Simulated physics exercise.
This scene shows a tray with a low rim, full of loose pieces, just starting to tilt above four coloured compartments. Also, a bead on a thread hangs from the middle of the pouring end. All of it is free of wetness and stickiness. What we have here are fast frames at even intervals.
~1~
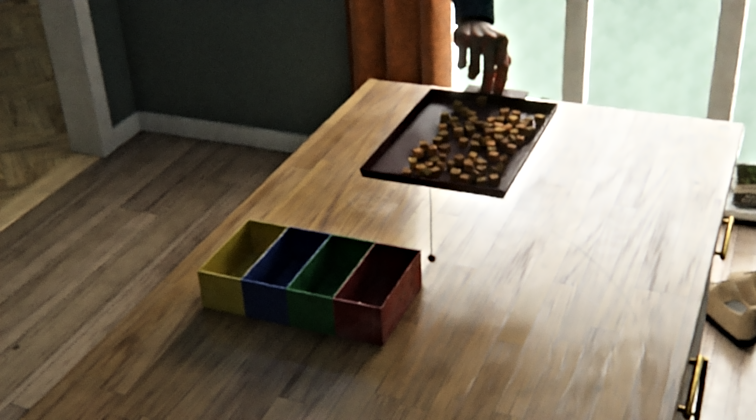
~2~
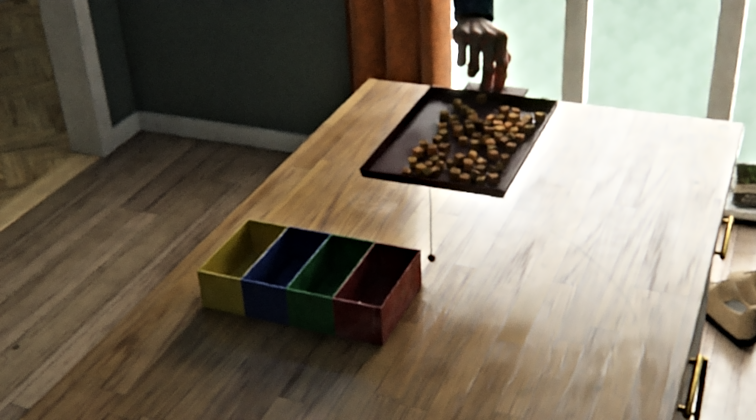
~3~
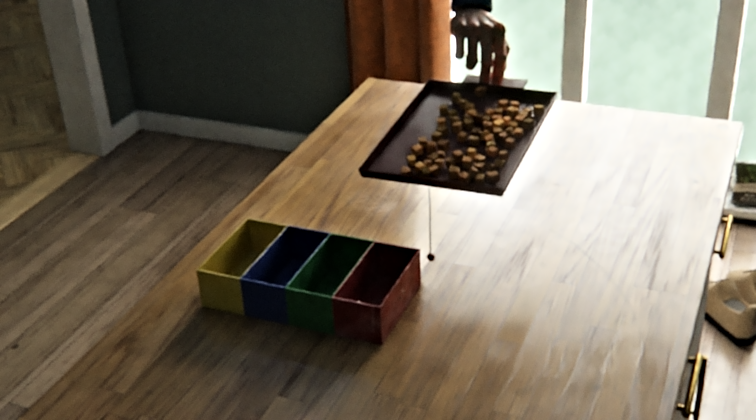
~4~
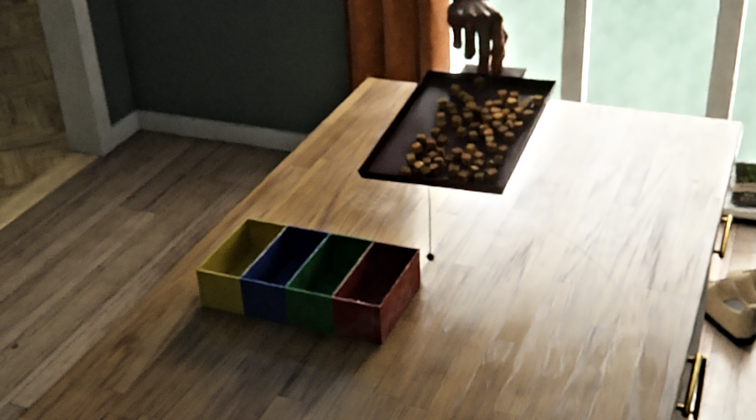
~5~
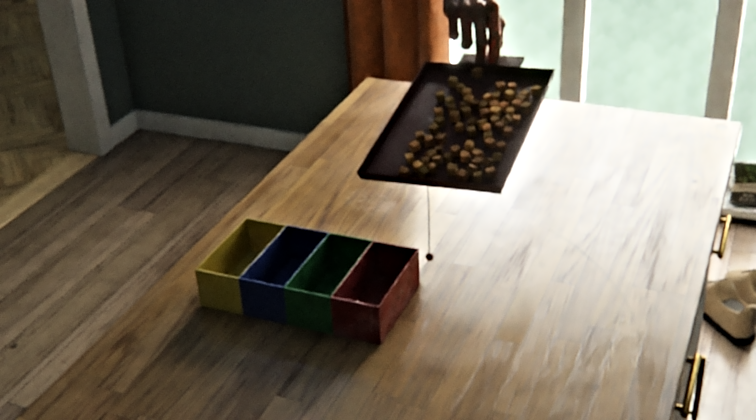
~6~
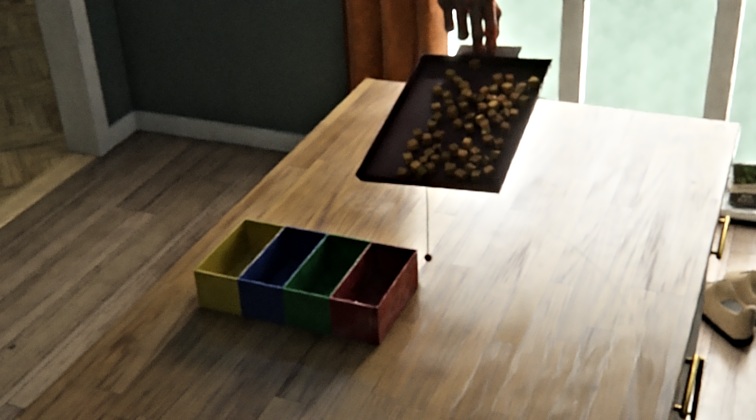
On a wooden tabletop, a hand holds the far end of a dark tray of brown croutons near a row of yellow, blue, green and red compartments, a bead hanging on a thread below. The hand steadily raises that end, steepening the tray toward its near left corner, while the croutons shift only slightly.
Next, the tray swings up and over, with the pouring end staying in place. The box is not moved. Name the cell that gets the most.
Red.
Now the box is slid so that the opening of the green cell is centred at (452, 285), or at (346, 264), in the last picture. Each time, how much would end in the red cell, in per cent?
I'd say about 0 percent, followed by about 40 percent.
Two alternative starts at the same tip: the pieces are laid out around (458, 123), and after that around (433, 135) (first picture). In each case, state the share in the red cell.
Shares: 50 % for the first, 40 % for the second.
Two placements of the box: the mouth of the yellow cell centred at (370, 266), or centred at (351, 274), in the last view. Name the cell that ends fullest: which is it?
In order: The cell in yellow, the yellow one.
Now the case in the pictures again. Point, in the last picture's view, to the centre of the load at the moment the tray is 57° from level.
Close to (414, 161).
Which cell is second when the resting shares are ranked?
That would be that green cell.
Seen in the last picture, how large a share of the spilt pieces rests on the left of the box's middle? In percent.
It amounts to some 0 percent.
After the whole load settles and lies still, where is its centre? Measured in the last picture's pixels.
Near (375, 315).
Shortly afterwards, tray tipped steeply; the whole lot on the tray.
Next, tray tipped right over; the bulk on the tray; a little in the red cell; a little in the green cell; only a few in the blue cell; a little falling or outside the box.
Some moments later, tray tipped past a quarter turn; near a third in the red cell; near a quarter in the green cell; only a few in the blue cell; near a third falling or outside the box.
In the end, tray tipped past a quarter turn; near a third in the red cell; near a quarter in the green cell; only a few in the blue cell; none at all in the yellow cell; near a third outside the box.
